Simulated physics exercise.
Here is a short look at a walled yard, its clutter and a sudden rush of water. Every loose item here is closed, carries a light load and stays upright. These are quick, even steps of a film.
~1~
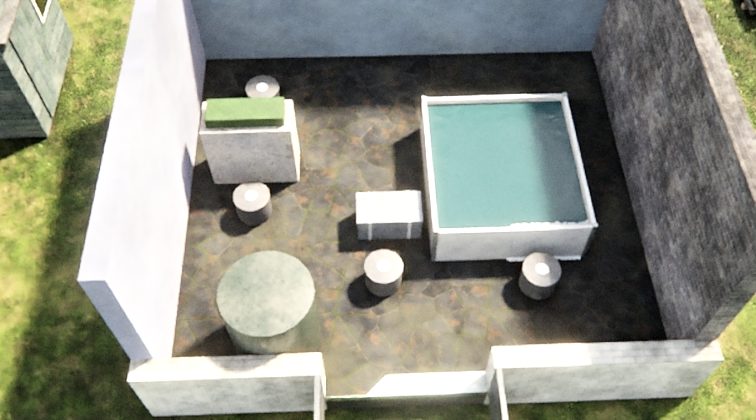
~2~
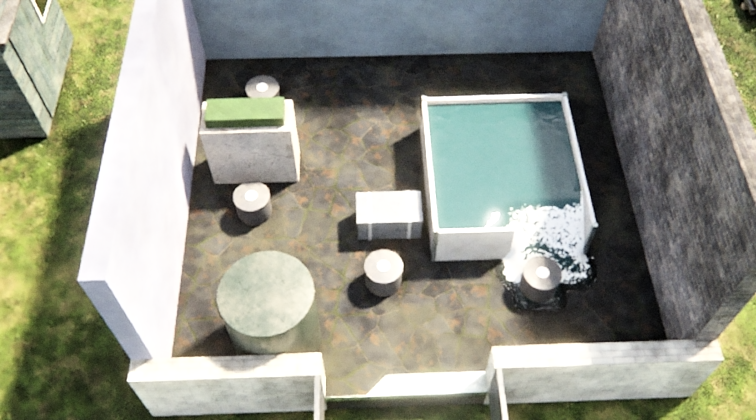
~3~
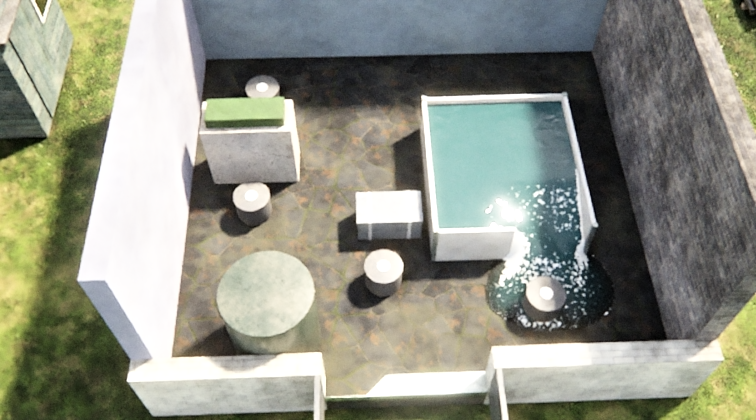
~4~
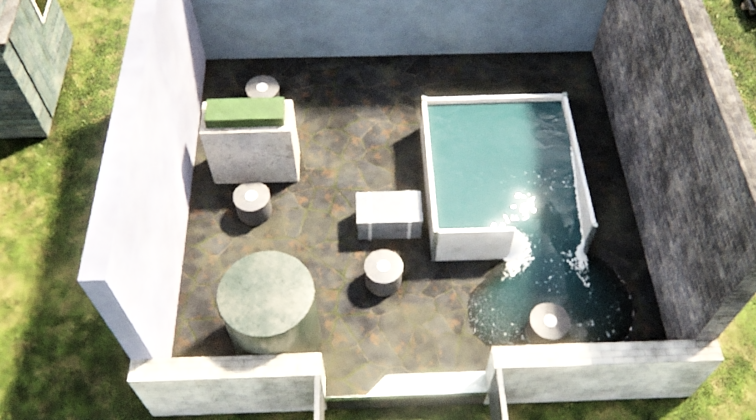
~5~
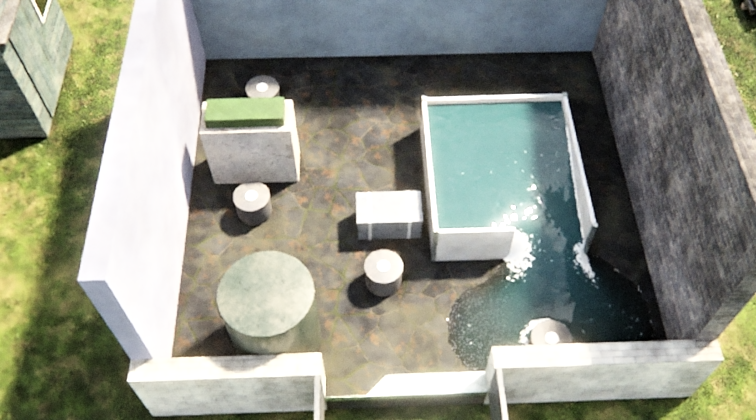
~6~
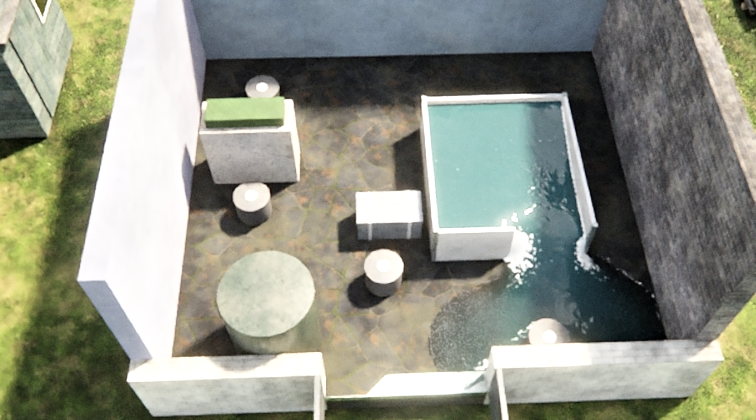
Water bursting from the front right corner of a raised pool, spreading across a walled yard and pushing one small tub forward.
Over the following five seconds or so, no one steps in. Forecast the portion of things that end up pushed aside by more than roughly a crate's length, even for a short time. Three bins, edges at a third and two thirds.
The part that gets shoved well aside lies in the middle band.
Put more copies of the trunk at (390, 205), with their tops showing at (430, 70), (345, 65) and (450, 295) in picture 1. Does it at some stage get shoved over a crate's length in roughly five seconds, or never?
Here's how it goes: Never gets far, never gets far, and lastly sent far off.
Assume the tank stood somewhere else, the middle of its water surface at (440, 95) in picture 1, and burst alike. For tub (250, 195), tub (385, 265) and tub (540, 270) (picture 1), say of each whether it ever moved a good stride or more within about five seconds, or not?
The three, one by one: Short of that, short of that and past that mark.
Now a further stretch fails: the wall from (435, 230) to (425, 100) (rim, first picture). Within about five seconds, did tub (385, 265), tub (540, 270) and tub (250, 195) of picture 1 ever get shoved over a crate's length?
Got that far, never got that far, got that far.
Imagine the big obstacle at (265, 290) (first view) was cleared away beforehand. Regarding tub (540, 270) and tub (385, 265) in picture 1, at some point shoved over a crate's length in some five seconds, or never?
Got that far, got that far.
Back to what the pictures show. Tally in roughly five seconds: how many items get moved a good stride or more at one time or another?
It comes out at 2.
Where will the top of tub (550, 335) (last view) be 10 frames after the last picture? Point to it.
Approximately at pixel (418, 271).
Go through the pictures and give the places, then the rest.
A tub at (542, 269), on the bottom; a tub at (383, 266) rests on the ground; 0 of 5 have shifted, in the first picture.
A tub at (542, 272) rests on the ground, close to its start; a tub at (383, 266), on the bottom; 0 of 5 have shifted, in the second picture.
A tub at (546, 293), on the bottom, a stride from its start; a tub at (383, 266) rests on the ground; 1 of 5 have shifted, in the third picture.
A tub at (550, 321) rests on the ground, a stride from its start; a tub at (383, 266) rests on the ground; 1 of 5 have shifted, in the fourth picture.
A tub at (551, 338), on the bottom, a stride from its start; a tub at (383, 266), on the bottom; 1 of 5 have shifted, in the fifth picture.
A tub at (549, 337) floats, a stride from its start; a tub at (383, 266), on the bottom; 1 of 5 have shifted, in the sixth picture.
A moment on, 1 of 5 are well off their spots; 1 afloat.
Next, 1 of 5 are well off their spots; 0 afloat.
Later, 1 of 5 are well off their spots; 0 afloat.
In the end, 2 of 5 are well off their spots, and 2 have been at some point; 0 afloat.
